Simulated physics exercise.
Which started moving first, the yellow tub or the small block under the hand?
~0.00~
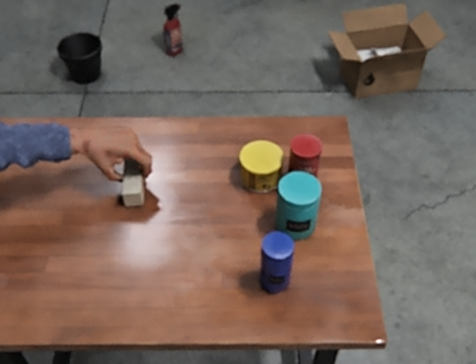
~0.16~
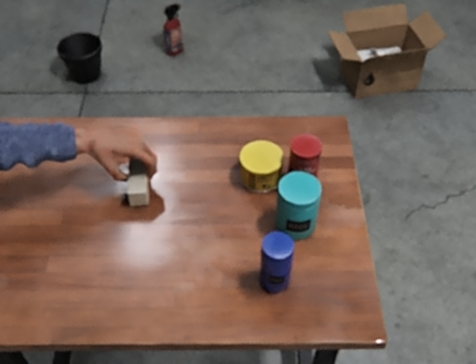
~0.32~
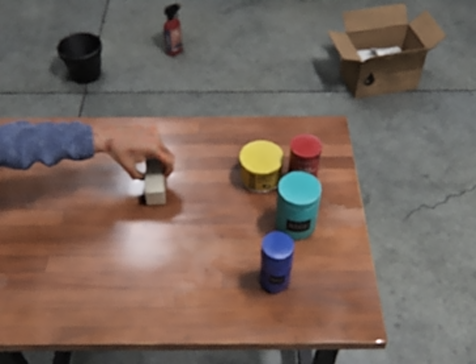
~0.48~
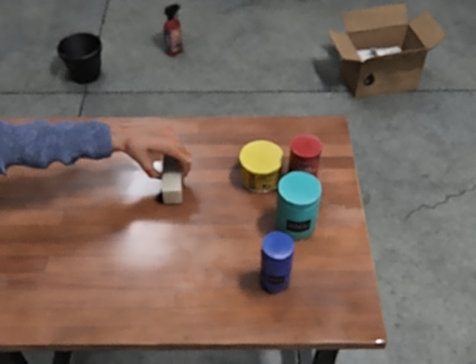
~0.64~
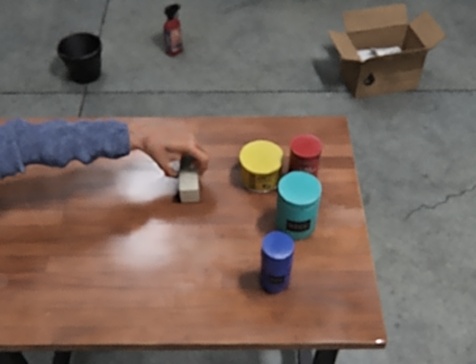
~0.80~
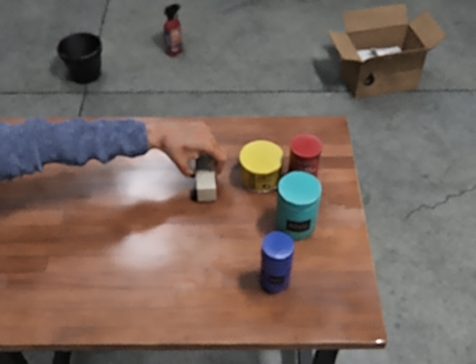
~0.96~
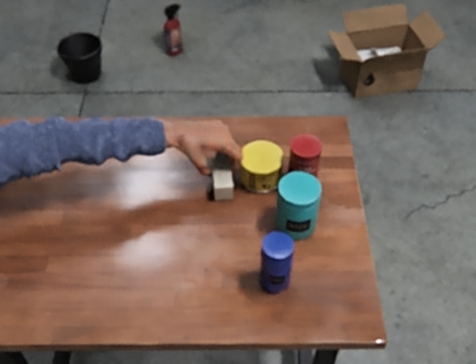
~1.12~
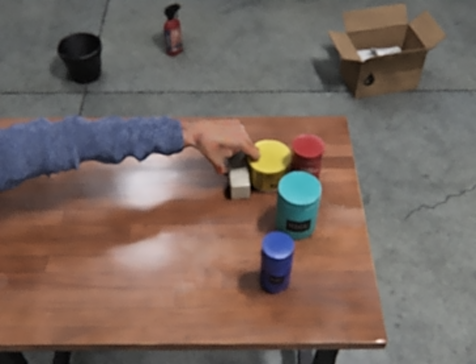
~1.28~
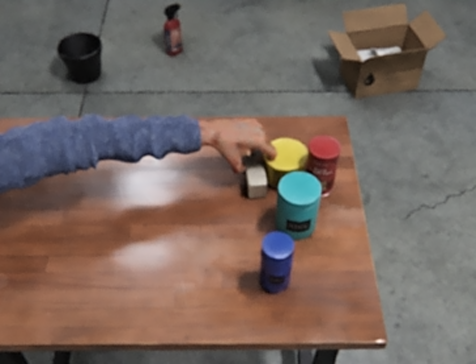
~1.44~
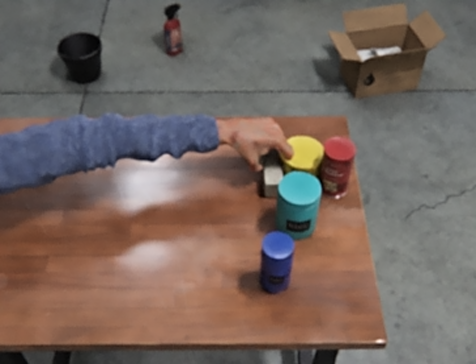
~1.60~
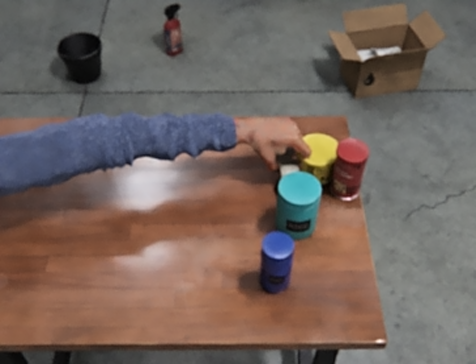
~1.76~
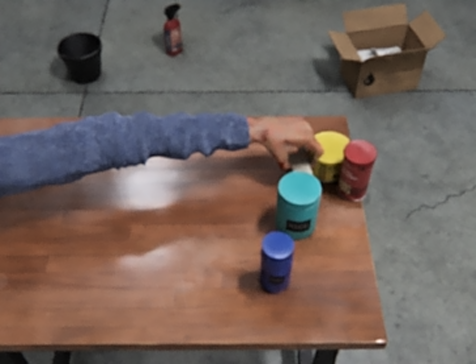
The small block started moving first. The yellow tub stayed still until the block had been slid most of the way over to it.
